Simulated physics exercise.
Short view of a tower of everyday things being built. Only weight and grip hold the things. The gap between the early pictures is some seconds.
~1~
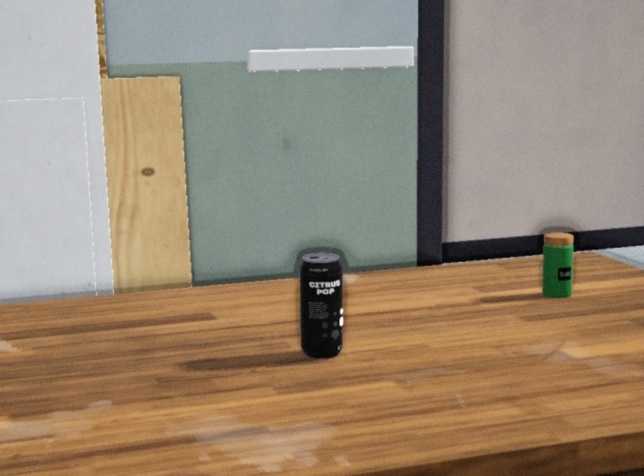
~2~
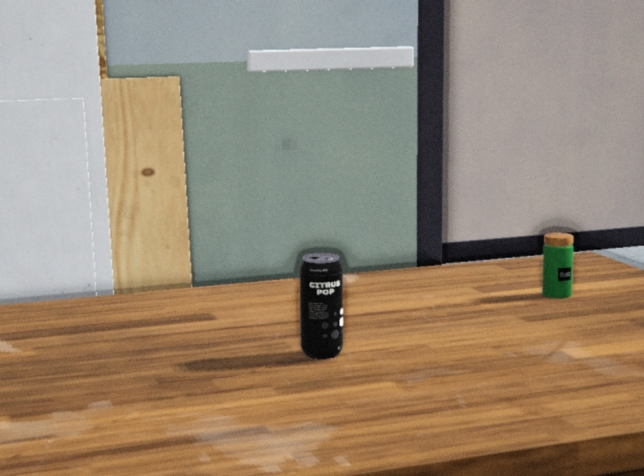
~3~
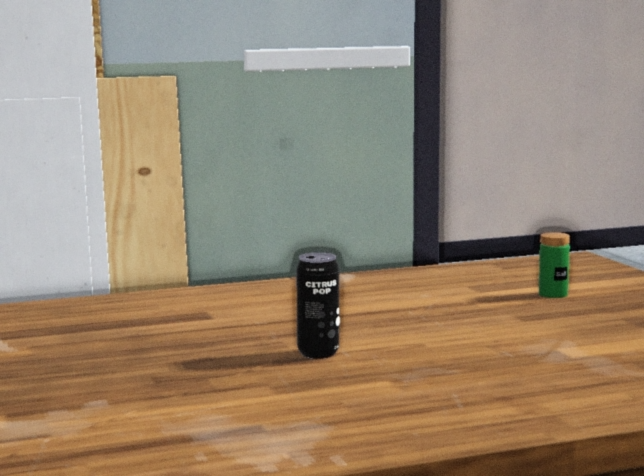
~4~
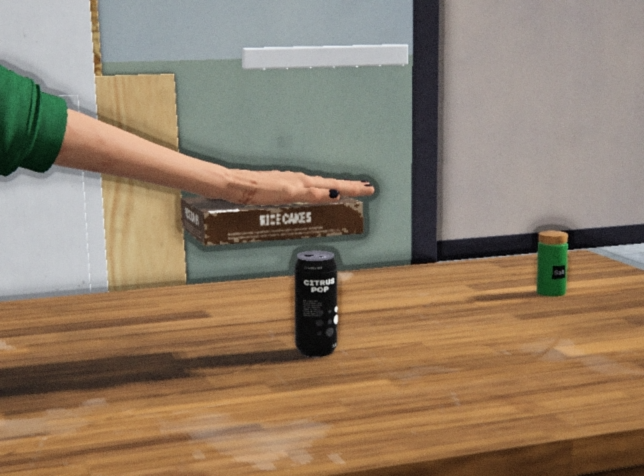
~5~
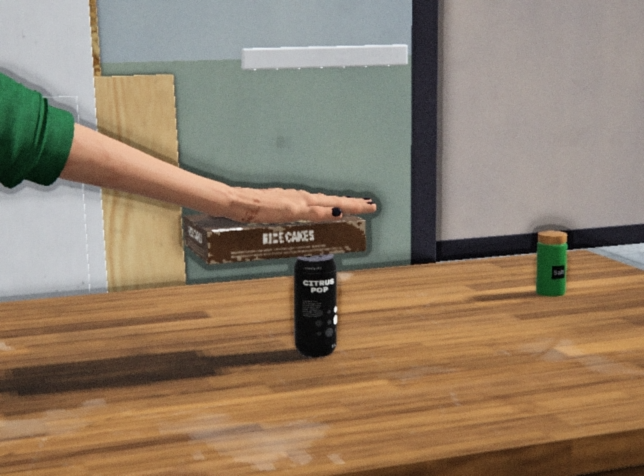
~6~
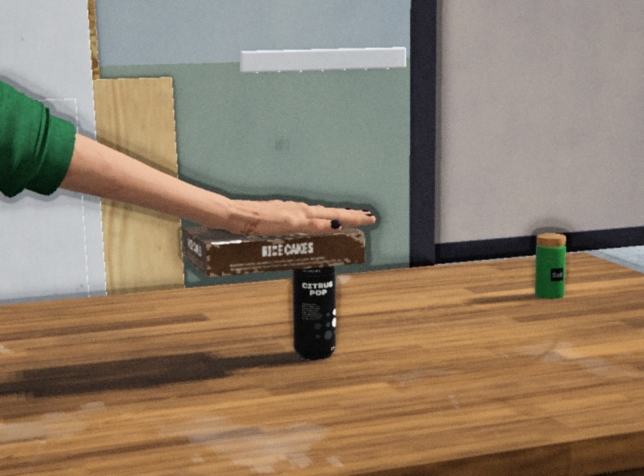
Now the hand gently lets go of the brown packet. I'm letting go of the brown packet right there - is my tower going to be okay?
No. It gives out.
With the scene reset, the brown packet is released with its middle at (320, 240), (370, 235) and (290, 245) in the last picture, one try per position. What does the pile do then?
Try one: It stands firm; try two: It topples; try three: It topples.
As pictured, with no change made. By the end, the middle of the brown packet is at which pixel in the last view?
In the final view it sits at roughly (267, 286).
Then, 0.30 s after the last picture, brown packet now fallen.
Then, 0.70 s after the last picture, nothing new.
Then, 2.20 s after the last picture, brown packet resting near (267, 286).
At rest, fallen, brown packet; the other 2 in place. Seen from the same camera at the end, brown packet near (267, 286). The pile comes apart.
